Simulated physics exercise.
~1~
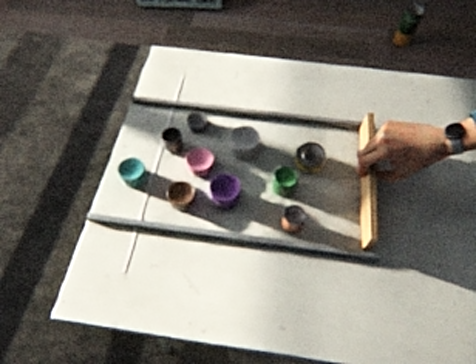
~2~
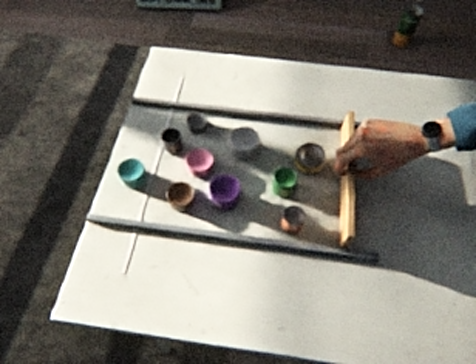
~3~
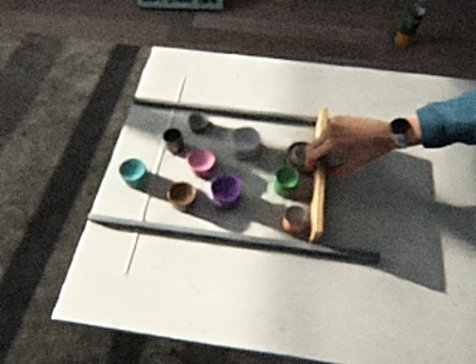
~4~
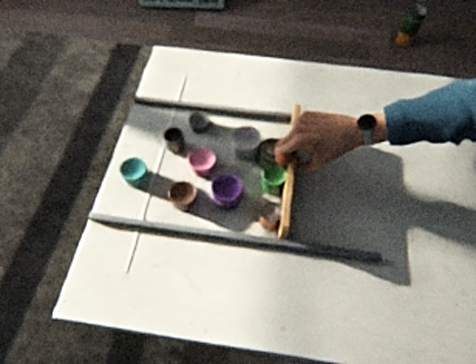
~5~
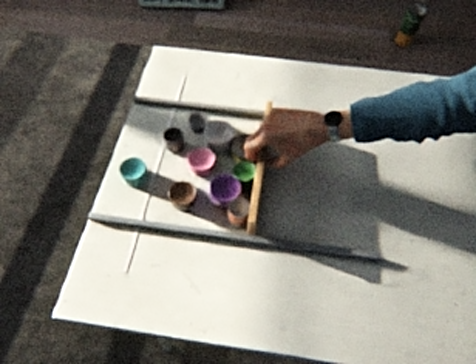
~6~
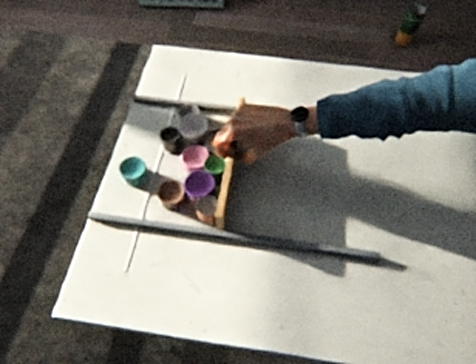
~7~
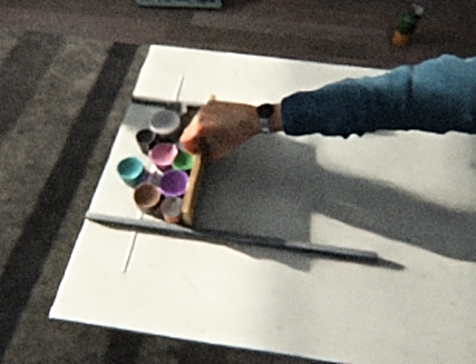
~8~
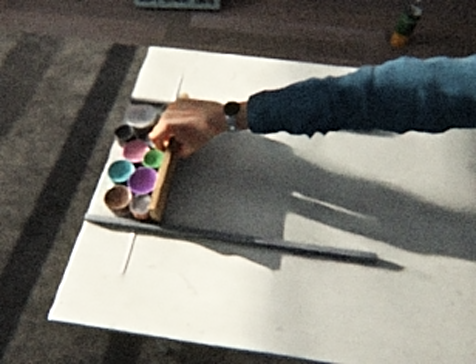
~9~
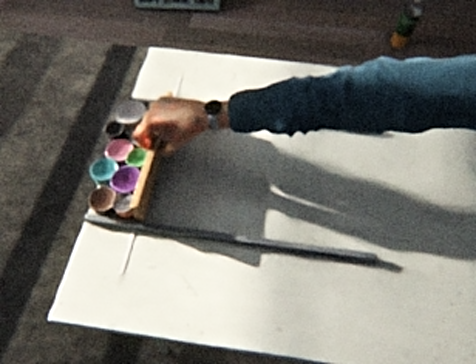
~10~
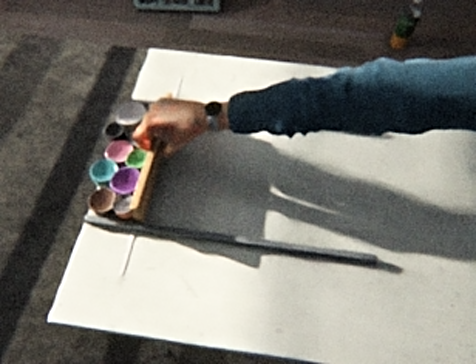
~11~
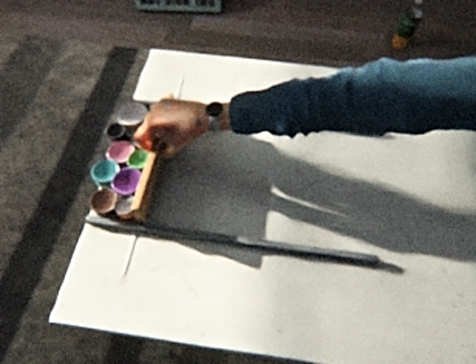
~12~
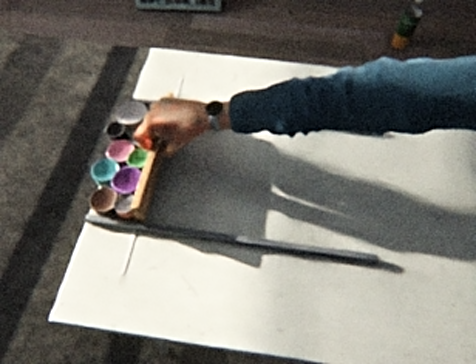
A hand with a dark watch and a blue sleeve grips an upright wooden board at the right of a white tabletop, seen from above at a slight sway. Small pots and tins lie scattered between two dark rails, with turquoise at the left, pink, purple and brown near the middle, and green and orange nearer the board. The board slides left, gathering the nearest tins first, then the purple, pink and grey ones. Finally the turquoise and black ones shift too, packed tightly together. The board stops near the table's left edge, and nothing falls off.
